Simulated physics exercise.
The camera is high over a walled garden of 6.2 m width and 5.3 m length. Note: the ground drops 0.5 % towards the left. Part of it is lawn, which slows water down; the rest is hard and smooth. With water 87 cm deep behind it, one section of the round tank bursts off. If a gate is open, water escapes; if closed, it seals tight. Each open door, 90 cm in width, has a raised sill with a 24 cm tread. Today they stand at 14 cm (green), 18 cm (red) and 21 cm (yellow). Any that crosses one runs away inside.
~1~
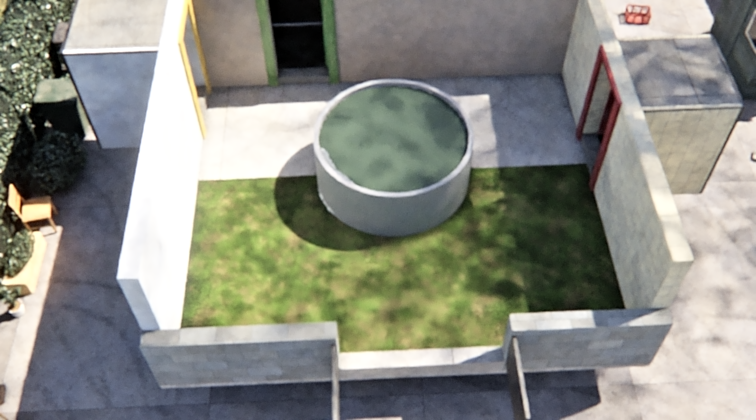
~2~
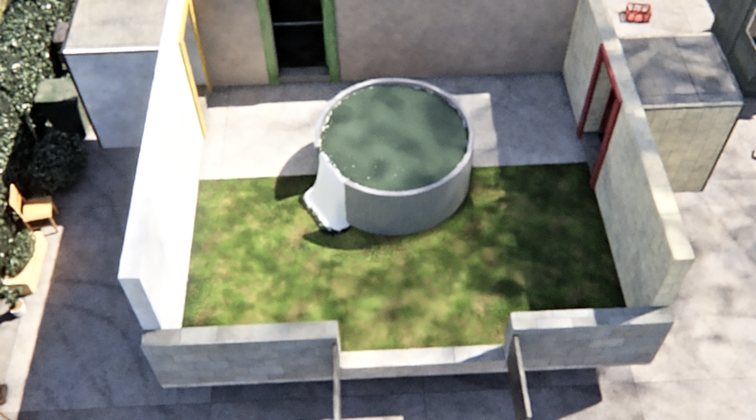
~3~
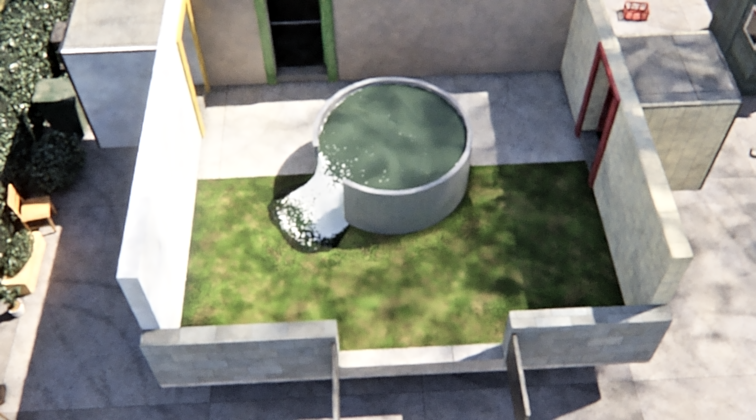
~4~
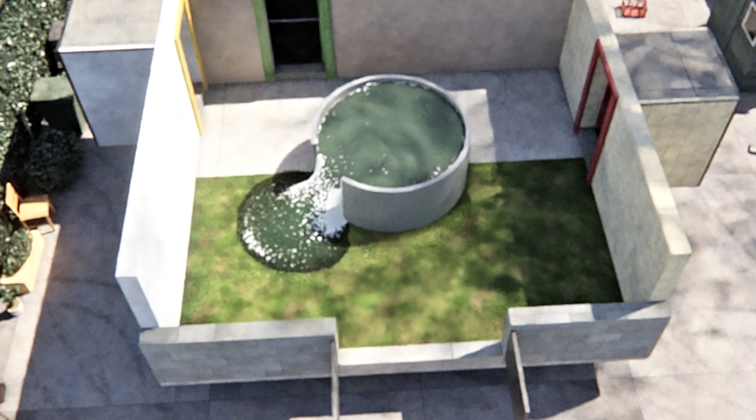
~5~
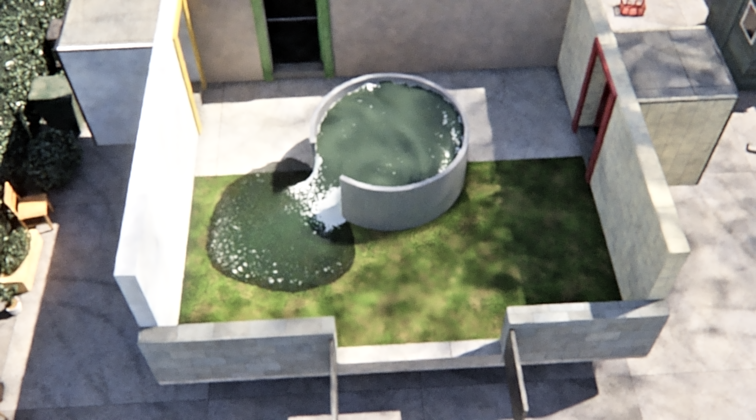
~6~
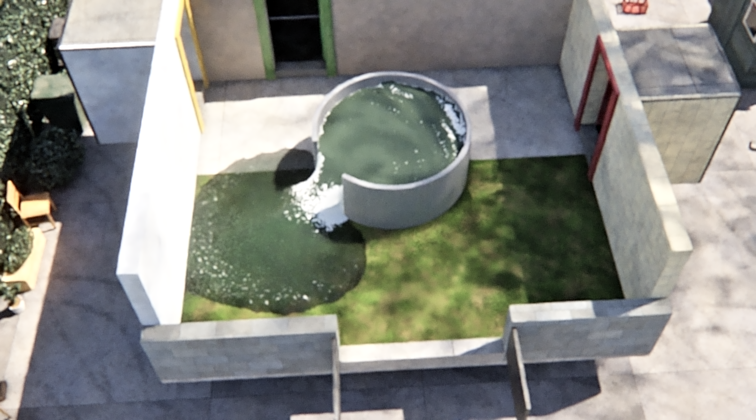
Walled garden seen from above, with water bursting from the left side of a round tank and spreading across the lawn.
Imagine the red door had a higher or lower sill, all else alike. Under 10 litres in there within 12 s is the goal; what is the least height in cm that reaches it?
Close to 7.5 cm is just enough.
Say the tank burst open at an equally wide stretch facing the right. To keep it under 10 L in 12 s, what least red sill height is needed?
It needs to be about 37 cm high.
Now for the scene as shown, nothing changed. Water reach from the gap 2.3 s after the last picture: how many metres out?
Around 3.4 m out.
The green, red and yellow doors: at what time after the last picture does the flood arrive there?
It reaches green at 2.0 s, red at 6.5 s, and yellow at 1.1 s.
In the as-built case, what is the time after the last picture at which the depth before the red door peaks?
Near 7.5 seconds.
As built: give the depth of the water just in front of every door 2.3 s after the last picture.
Before green it's 7 cm, before red 0 cm, before yellow 6 cm.
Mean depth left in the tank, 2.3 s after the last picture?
The mean depth is roughly 43 cm.
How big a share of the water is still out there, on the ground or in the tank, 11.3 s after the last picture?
Roughly 86 per cent of the water.
Then, 0.7 s after the last picture water covers 30 % of the floor, deepest (46 cm) near (322, 200); it has not reached the red door.
Then, 2.3 s after the last picture water covers 45 % of the floor, deepest (32 cm) near (322, 200); it has not reached the red door.
Then, 11.3 s after the last picture water covers 100 % of the floor, deepest (14 cm) near (466, 78); 9 cm at the red door, 0 litres in over its 18 cm sill.
At the red door as built, the water peaked near 11 cm, 7.7 s after the last picture.
With a sill of 6 cm, 22 litres would have come in within the 12 s; with 9.5 cm, 1 litre. So under 10 litres takes about 7.5 cm.
